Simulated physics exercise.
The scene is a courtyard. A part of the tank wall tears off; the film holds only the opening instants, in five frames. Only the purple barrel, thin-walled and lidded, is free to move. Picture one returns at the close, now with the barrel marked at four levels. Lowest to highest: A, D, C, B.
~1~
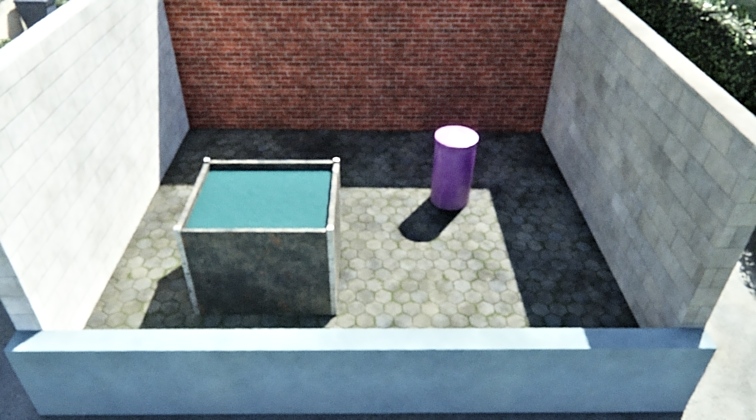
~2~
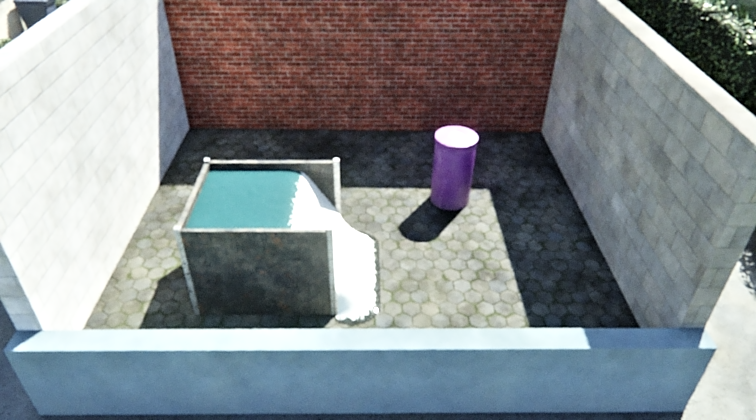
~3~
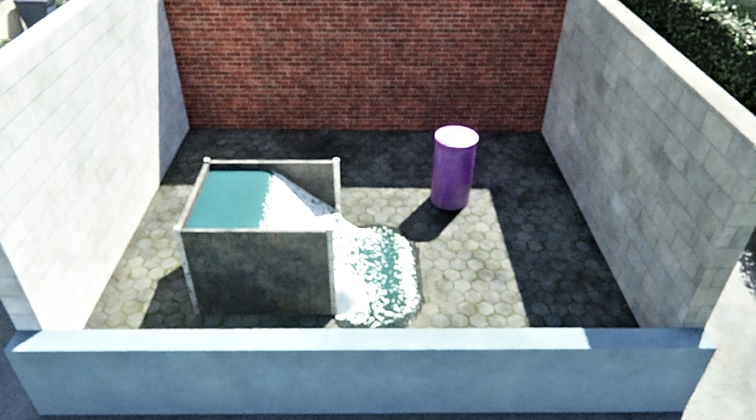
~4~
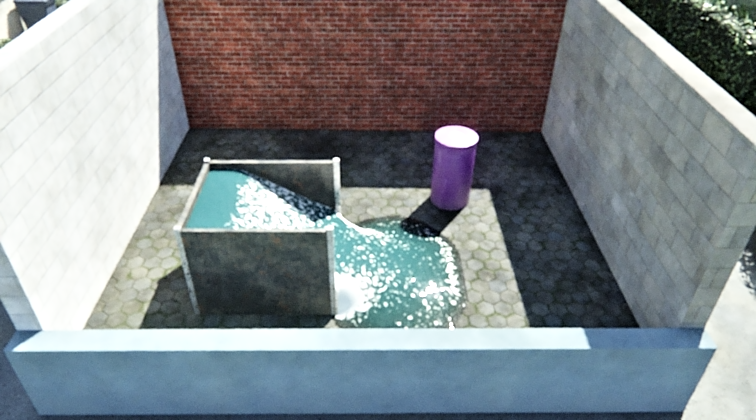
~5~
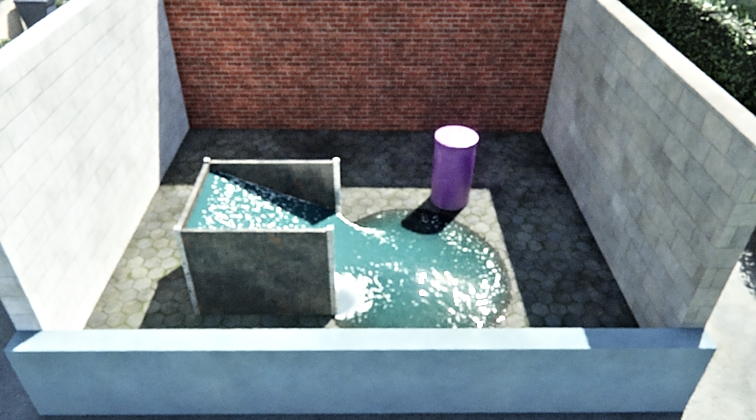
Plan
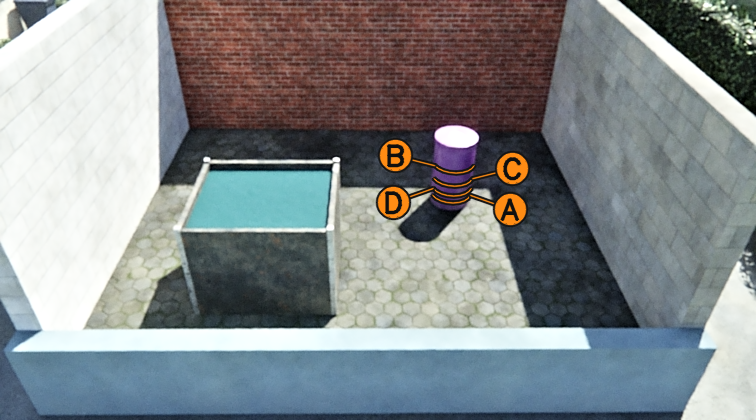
Teal water pours from the right side of an open-topped, dark-fronted tank, foaming white at first, then spreading rightward across the paving in a widening rounded pool as the level inside drops. The tank stands left of centre in a sunlit and shadowed courtyard, seen from above, with pale side walls, red brick behind and a low bluish wall in front. A purple barrel stands motionless right of centre, and the camera stays still.
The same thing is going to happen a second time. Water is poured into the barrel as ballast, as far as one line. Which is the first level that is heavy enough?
Line D.
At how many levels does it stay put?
Three of the four.
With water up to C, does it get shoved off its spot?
No.
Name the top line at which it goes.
It is A.
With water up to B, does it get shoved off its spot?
No.
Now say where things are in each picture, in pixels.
Lid of the purple barrel at (456, 136); tank full, its middle at (265, 199), in the first frame.
In the second frame, 2 % of the ground under water, its edge towards the barrel at (361, 234).
In the third frame, 6 % of the ground under water, its edge towards the barrel at (403, 237).
In the fourth frame, 10 % of the ground under water, its edge towards the barrel at (412, 222).
Lid of the purple barrel at (456, 136); 15 % of the ground under water, its edge towards the barrel at (436, 216), in the fifth frame.
In orange, A at (453, 203); B at (456, 173); C at (454, 186); D at (453, 196); from the bottom up A, D, C, B.
With A, it is pushed about twice its own width away.
With B, it does not move.
With C, it does not move.
With D, it shifts by a finger or two and stays.
